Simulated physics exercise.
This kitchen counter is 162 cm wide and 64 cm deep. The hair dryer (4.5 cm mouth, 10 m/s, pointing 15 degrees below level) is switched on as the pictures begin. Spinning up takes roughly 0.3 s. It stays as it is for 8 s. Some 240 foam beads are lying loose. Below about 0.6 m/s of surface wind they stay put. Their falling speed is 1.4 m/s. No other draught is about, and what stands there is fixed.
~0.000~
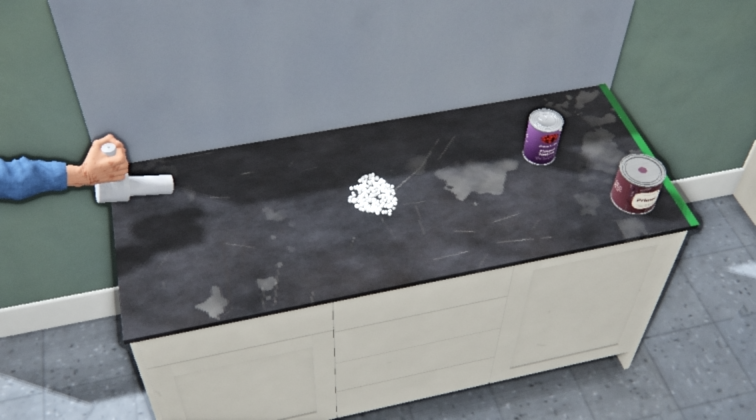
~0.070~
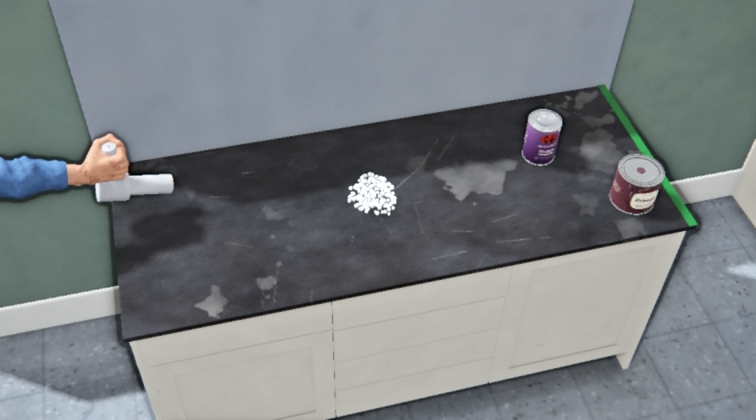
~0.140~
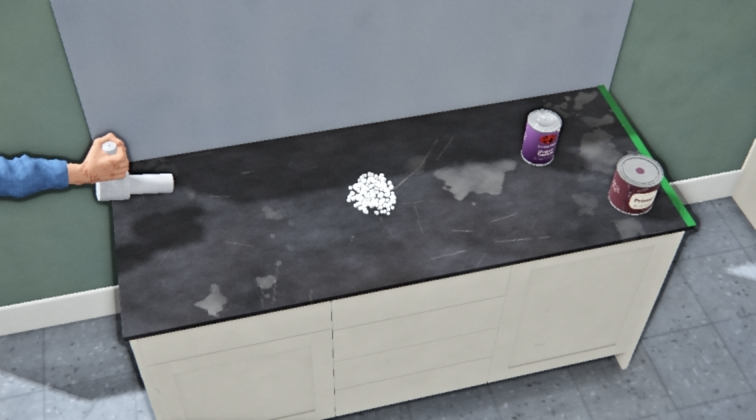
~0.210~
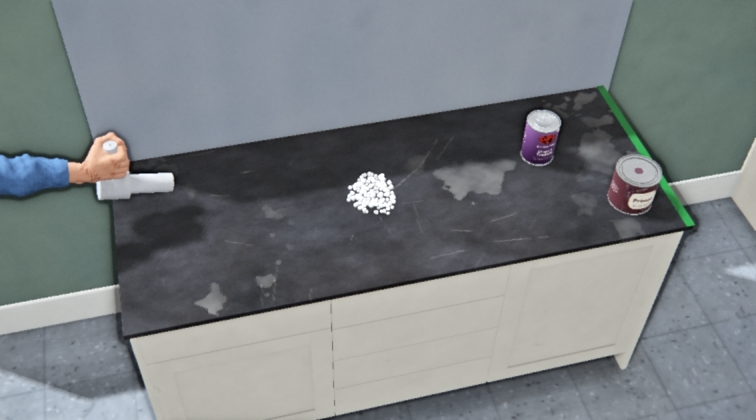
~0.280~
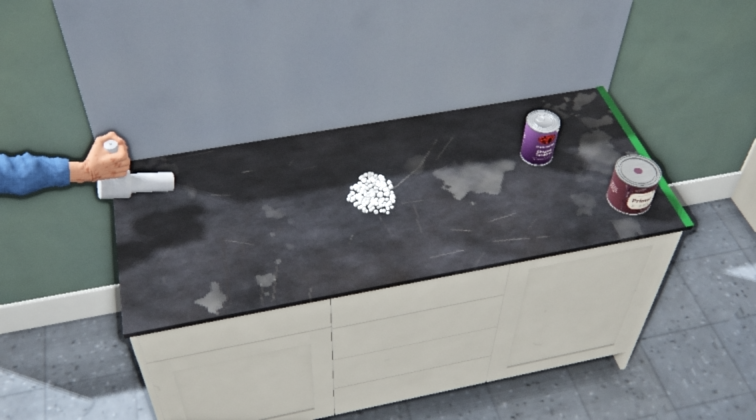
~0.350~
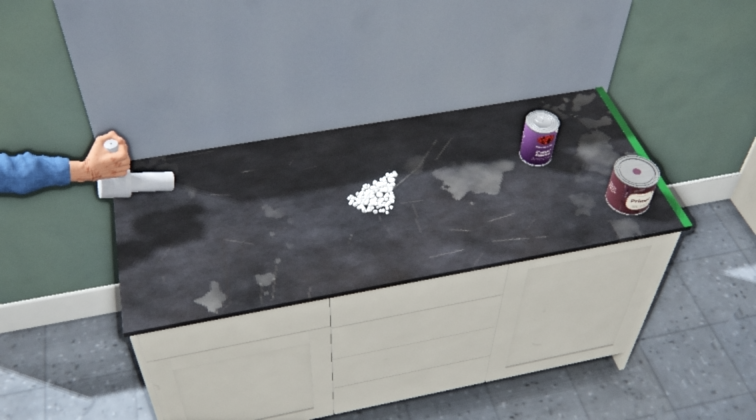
White foam beads lie still on a dark counter before some shift slightly toward the back.
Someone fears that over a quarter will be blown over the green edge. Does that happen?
Answer: Yes.
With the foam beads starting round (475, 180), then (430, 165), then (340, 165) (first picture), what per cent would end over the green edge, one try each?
In that order: 50 %, 60 %, 80 %.
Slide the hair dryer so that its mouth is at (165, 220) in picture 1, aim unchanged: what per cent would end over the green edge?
In that case some 60 per cent.
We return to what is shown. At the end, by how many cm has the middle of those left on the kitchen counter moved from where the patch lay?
Roughly 70 cm.
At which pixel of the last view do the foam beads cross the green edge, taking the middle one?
Around (654, 166).
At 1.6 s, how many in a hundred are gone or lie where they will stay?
Some 10 per cent.
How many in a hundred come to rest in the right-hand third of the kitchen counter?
Some 20 per cent.
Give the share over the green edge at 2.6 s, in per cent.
Some 30 per cent.
After 1.6 s the count stands so, 23 % are over the green edge; the middle of those still in play is near (609, 211).
After 2.6 s the count stands so, 35 % are over the green edge; the middle of those still in play is near (591, 161).
After 4.4 s the count stands so, 37 % are over the green edge; the middle of those still in play is near (593, 158).
After 8.0 s, at the end, 40 % are over the green edge; the middle of those still in play is near (591, 159).
